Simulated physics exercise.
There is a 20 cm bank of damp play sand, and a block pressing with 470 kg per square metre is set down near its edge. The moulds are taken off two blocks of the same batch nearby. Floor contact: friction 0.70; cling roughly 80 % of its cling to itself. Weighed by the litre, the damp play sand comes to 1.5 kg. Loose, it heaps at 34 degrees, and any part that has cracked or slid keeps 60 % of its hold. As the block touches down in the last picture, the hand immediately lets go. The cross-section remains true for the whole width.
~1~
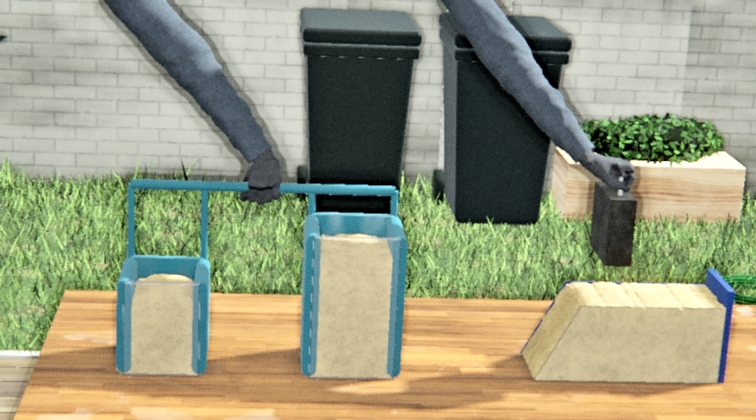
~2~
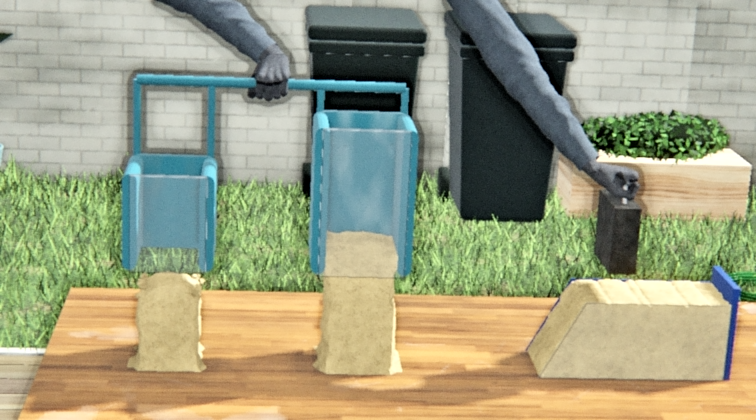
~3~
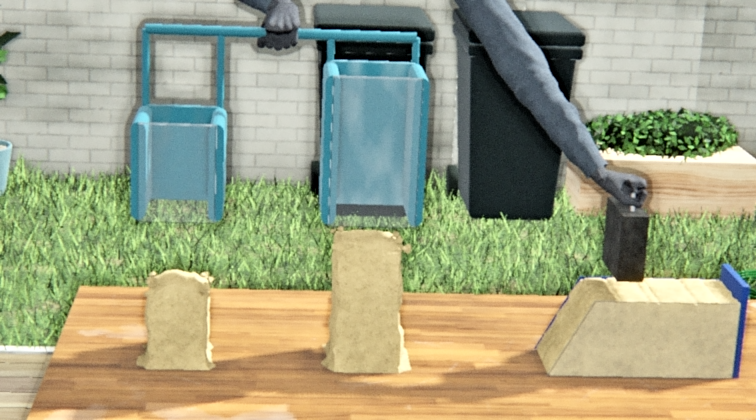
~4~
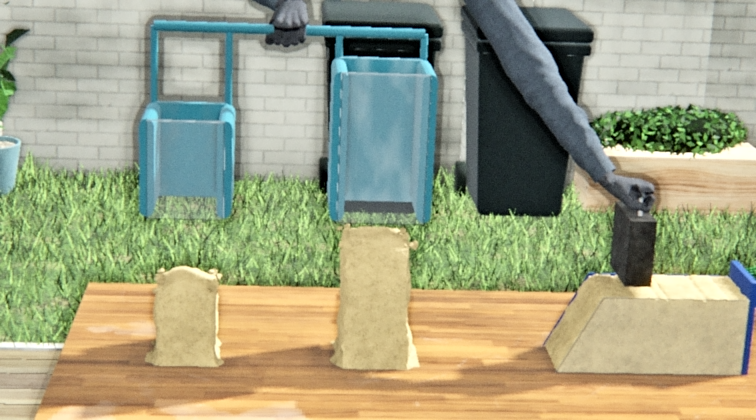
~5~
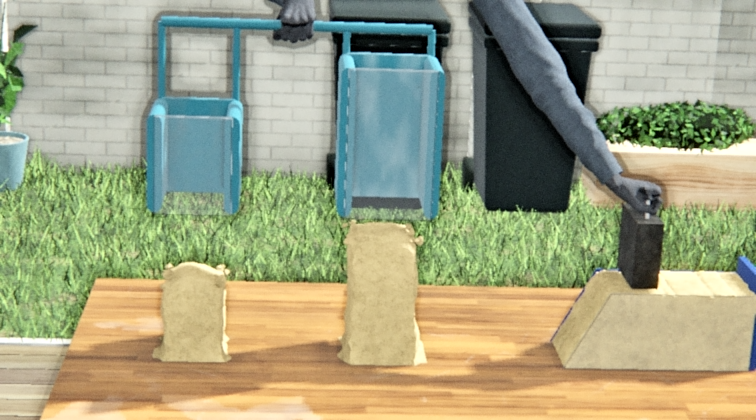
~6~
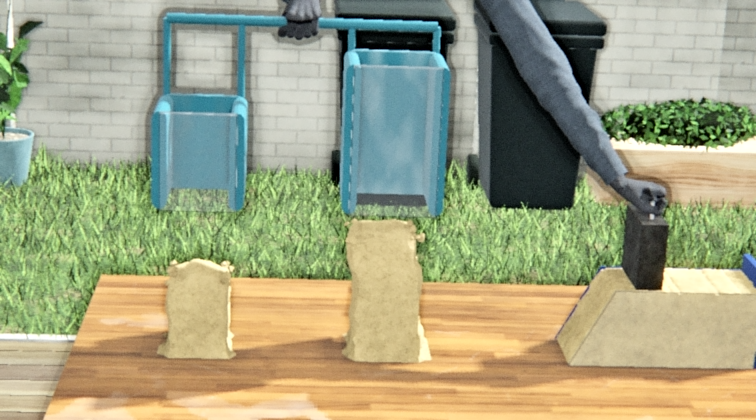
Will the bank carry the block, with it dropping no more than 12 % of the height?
Yes, it carries it.
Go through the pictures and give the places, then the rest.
In the first frame, highest point of the damp play sand at (718, 310); test blocks 19 cm, 31 cm high (left to right).
In the second frame, highest point of the damp play sand at (724, 307); test blocks 19 cm, 31 cm high (left to right).
In the third frame, highest point of the damp play sand at (733, 305); test blocks 19 cm, 31 cm high (left to right).
In the fourth frame, highest point of the damp play sand at (742, 301); test blocks 19 cm, 31 cm high (left to right).
In the fifth frame, highest point of the damp play sand at (749, 297); test blocks 19 cm, 31 cm high (left to right).
In the sixth frame, highest point of the damp play sand at (754, 295); test blocks 19 cm, 31 cm high (left to right).
Another 0.14 s on from the sixth picture, the block is down by 2 % of the bank's height and stands upright.
Another 0.31 s on from the sixth picture, the block is down by 2 % of the bank's height and stands upright.
Another 0.48 s on from the sixth picture, the block is down by 2 % of the bank's height and stands upright.
Another 0.65 s on from the sixth picture, the block is down by 3 % of the bank's height and stands upright.
Another 0.84 s on from the sixth picture, at the end, the block is down by 3 % of the bank's height and stands upright.
